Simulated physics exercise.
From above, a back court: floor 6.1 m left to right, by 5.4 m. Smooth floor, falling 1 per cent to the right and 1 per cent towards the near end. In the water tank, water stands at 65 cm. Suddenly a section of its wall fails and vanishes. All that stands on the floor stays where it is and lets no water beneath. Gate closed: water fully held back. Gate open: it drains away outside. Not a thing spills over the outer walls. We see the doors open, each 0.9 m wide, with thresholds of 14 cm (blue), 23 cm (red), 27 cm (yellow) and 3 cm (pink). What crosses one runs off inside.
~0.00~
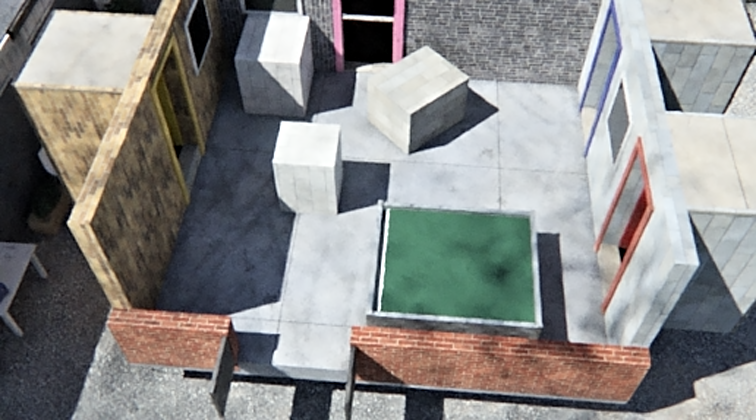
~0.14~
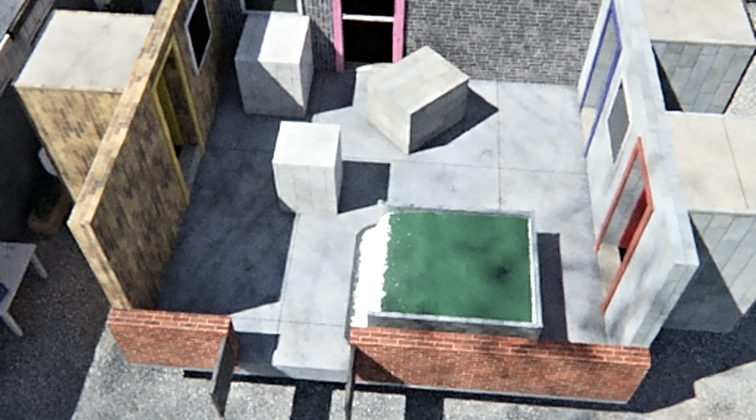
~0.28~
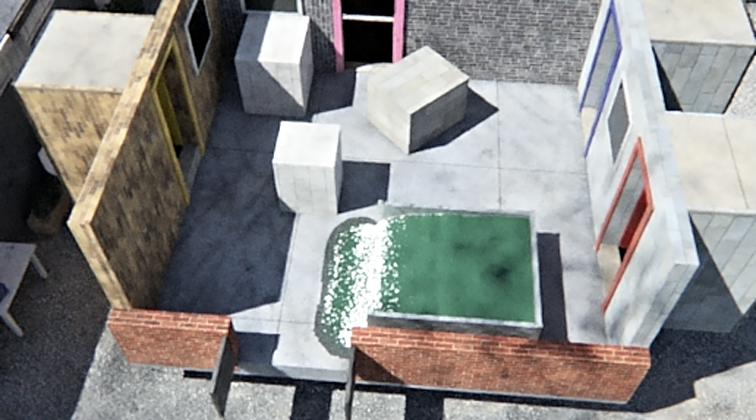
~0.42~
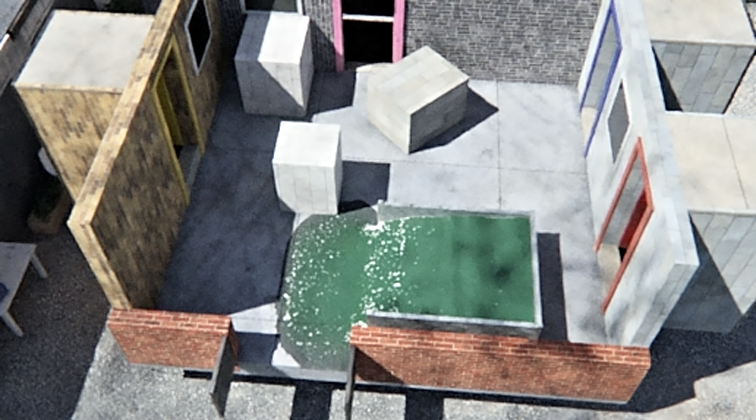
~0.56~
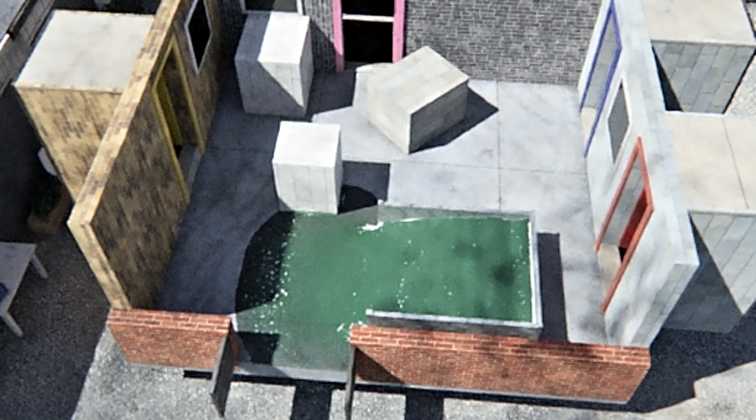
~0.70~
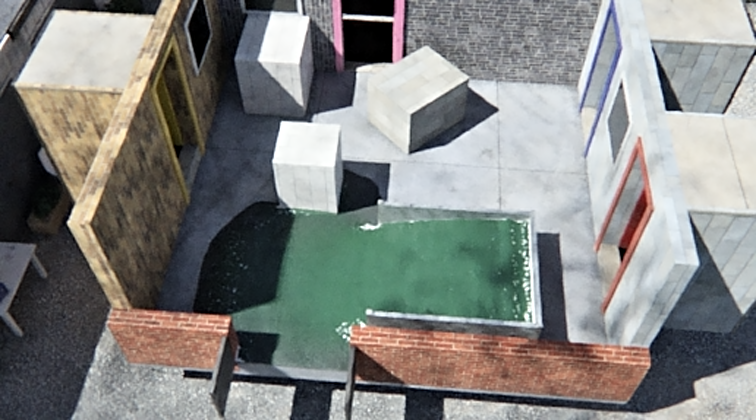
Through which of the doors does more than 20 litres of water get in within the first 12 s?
Outcome: At the blue door the limit will not be crossed. At the red door the limit will not be crossed. At the yellow door the limit will not be crossed. At the pink door the limit will be crossed.
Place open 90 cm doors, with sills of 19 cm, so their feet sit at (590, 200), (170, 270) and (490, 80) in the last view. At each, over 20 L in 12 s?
Note, doorways in listed order: Stays short, goes beyond, stays short.
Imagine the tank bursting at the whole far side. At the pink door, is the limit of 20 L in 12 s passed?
Relative to that limit, pink ends up on the high side.
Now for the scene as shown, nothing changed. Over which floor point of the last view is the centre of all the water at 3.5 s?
The water's centre is around (293, 242).
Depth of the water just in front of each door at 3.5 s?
Blue 0 cm, red 0 cm, yellow 15 cm, pink 2 cm.
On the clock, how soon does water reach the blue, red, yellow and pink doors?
So, blue at 7.0 s, then red at 6.5 s, yellow at 1.3 s, and pink at 2.8 s.
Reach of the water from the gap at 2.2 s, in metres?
Distance: Approx. 4.6 m.
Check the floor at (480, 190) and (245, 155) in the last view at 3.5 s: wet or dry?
I'd say spared, then drenched.
After 1.4 s water covers 30 % of the floor and is deepest (43 cm) near (148, 337); blue door not reached, red door not reached, yellow door 10 cm at the sill, 0 L in, pink door not reached.
After 2.2 s water covers 40 % of the floor and is deepest (38 cm) near (148, 337); blue door not reached, red door not reached, yellow door 19 cm at the sill, 0 L in, pink door not reached.
After 3.5 s water covers 50 % of the floor and is deepest (28 cm) near (247, 78); blue door not reached, red door not reached, yellow door 15 cm at the sill, 0 L in, pink door 2 cm at the sill, 0 L in.
After 7.0 s water covers 80 % of the floor and is deepest (14 cm) near (386, 142); blue door not reached, red door 4 cm at the sill, 0 L in, yellow door 9 cm at the sill, 0 L in, pink door 5 cm at the sill, 15 L in.
After 12.0 s water covers 85 % of the floor and is deepest (10 cm) near (600, 374); blue door 5 cm at the sill, 0 L in, red door 5 cm at the sill, 0 L in, yellow door 1 cm at the sill, 0 L in, pink door 2 cm at the sill, 38 L in.
